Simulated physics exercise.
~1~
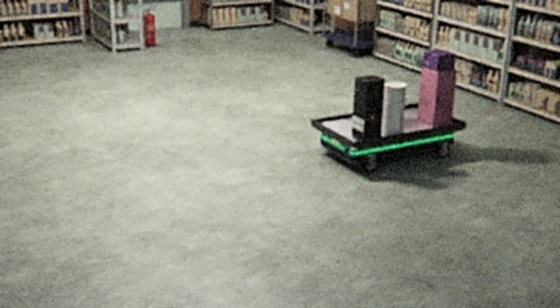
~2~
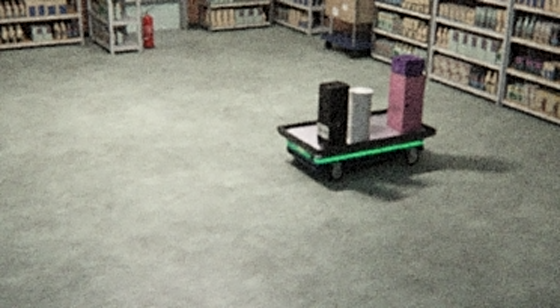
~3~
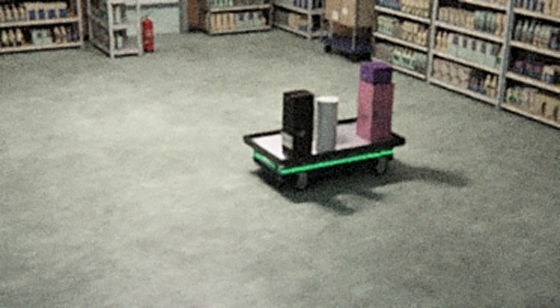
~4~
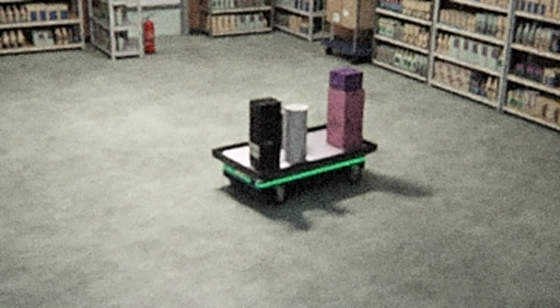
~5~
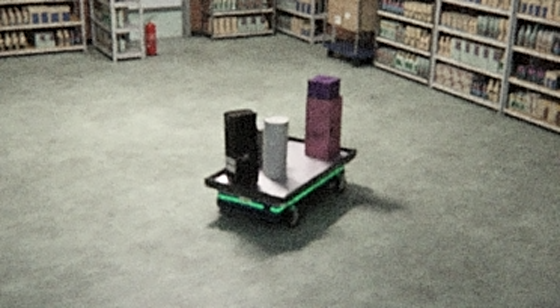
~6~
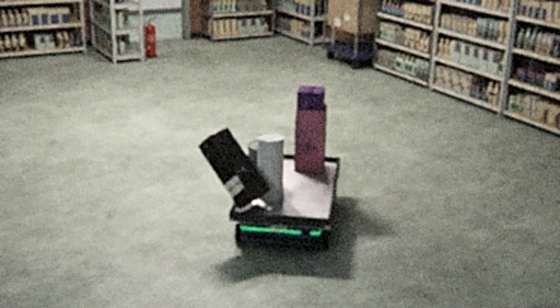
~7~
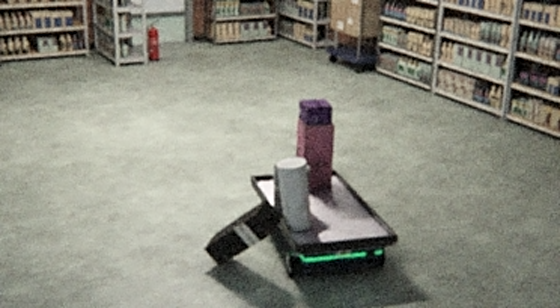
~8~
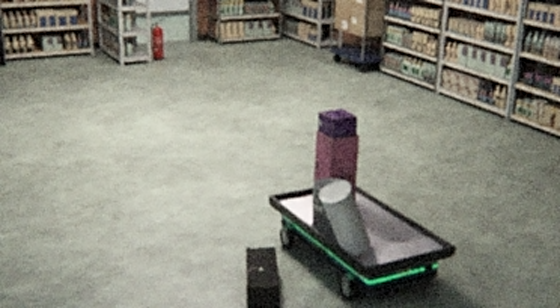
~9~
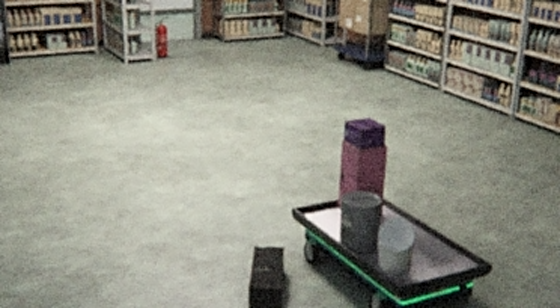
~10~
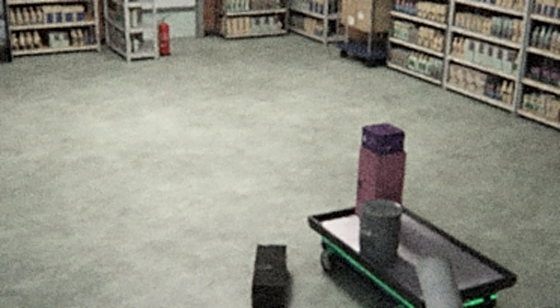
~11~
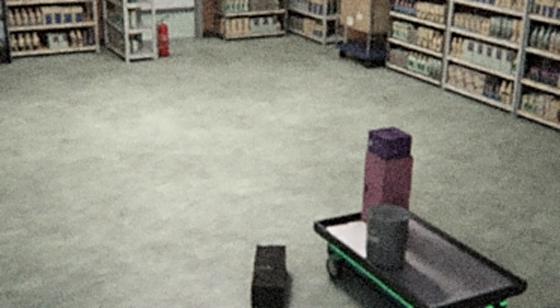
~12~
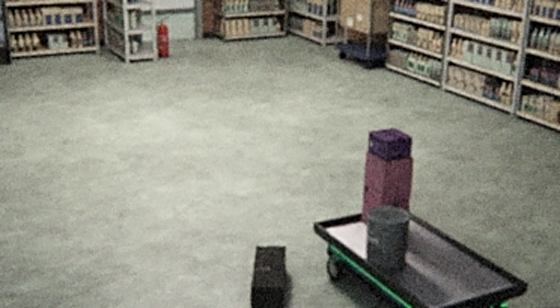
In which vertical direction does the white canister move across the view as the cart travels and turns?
The white canister moves down, as the viewer sees it.
The footage shows a robot cart carrying boxes, a white canister and a grey pail leftward, then turning toward the lower right. The black box topples to the floor, then the canister tips off and leaves view, while the stacked purple and pink boxes and pail remain on the stopped cart.
